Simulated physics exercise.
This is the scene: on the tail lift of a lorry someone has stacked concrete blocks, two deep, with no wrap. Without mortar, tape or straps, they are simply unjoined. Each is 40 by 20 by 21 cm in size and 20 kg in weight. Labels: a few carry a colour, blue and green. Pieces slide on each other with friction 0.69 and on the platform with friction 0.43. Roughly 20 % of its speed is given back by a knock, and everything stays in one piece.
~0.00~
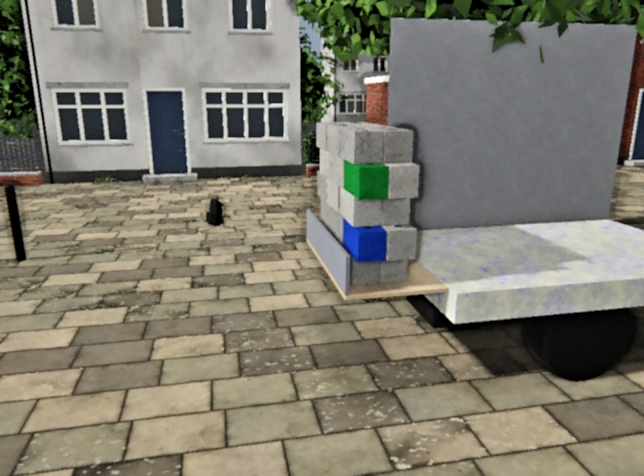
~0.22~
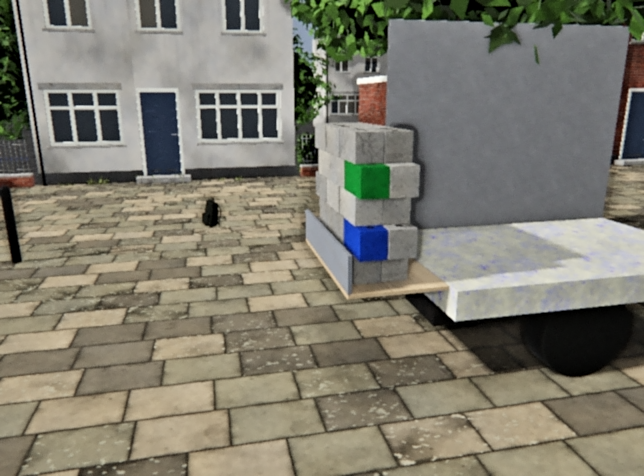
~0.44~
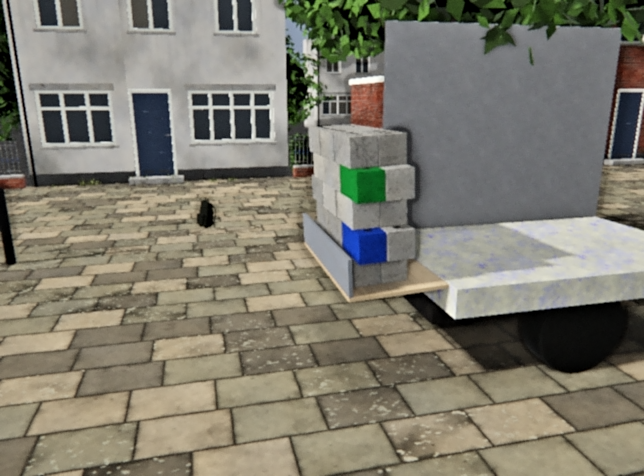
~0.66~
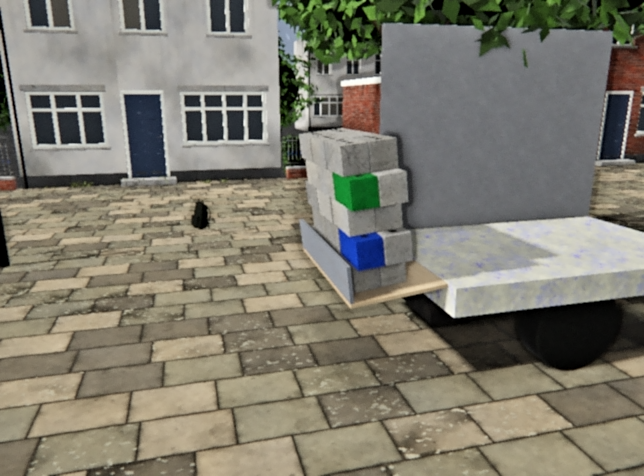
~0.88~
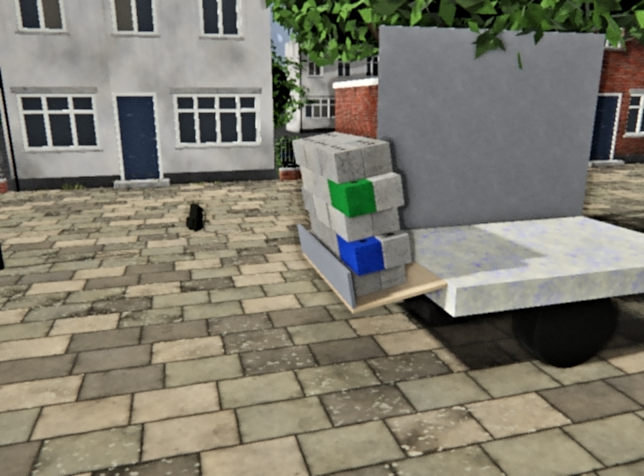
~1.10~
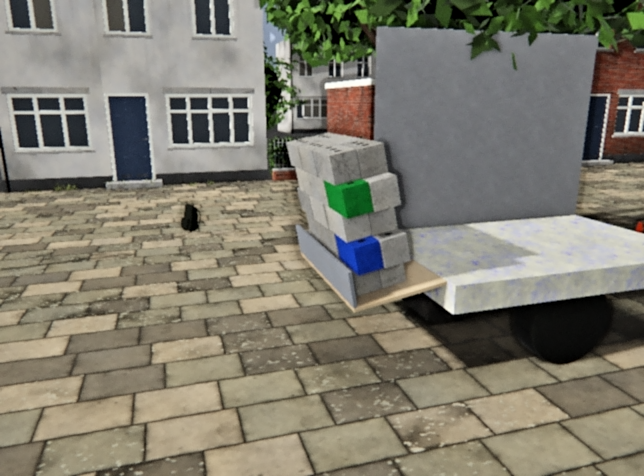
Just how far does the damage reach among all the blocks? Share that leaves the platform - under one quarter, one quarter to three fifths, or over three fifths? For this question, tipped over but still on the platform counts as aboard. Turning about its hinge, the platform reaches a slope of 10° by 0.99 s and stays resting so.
One quarter to three fifths.
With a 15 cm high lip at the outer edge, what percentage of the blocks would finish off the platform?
Share at the end: 70 percent.
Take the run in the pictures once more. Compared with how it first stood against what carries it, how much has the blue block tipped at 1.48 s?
Some 10°.
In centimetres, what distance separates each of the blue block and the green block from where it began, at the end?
Blue: 10 cm, green: 160 cm.
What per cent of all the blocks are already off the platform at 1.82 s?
40 %.
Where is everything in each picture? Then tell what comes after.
In the first picture (places mark the middle of the side facing us; the camera moves round a little; leans and shifts are taken against what carries them), platform's outer corner (347, 298) slope 0°; green block (374, 183); blue block (373, 247); nothing disturbed.
Platform's outer corner (350, 297) slope 0°; green block (375, 183), in the second picture.
Platform's outer corner (351, 301) slope 3°; blue block (373, 249), in the third picture.
Platform's outer corner (353, 306) slope 7°; green block (365, 194), in the fourth picture.
Platform's outer corner (355, 311) slope 10°; green block (361, 200), in the fifth picture.
Platform's outer corner (356, 310) slope 10°; green block (358, 201) shifted 25 mm; blue block (369, 258); 18 disturbed, none off the platform, in the sixth picture.
After 1.48 s, slope 10°; none of the 30 blocks off the platform, 30 disturbed; green block leaning 9°; blue block leaning 9°.
After 1.82 s, slope 10°; 12 of the 30 blocks off the platform; green block leaning 36°; blue block leaning 13°.
After 2.06 s, slope 10°; 15 of the 30 blocks off the platform; green block on its side; blue block shifted 40 mm.
After 2.32 s, slope 10°; 15 of the 30 blocks off the platform; green block on its side; blue block shifted 41 mm.
By the end (2.7 s), slope 10°; 15 of the 30 blocks off the platform; green block on its side; blue block shifted 41 mm. That is 50 per cent. As the last picture would show them, middles, green block near (274, 383), blue block near (355, 252).
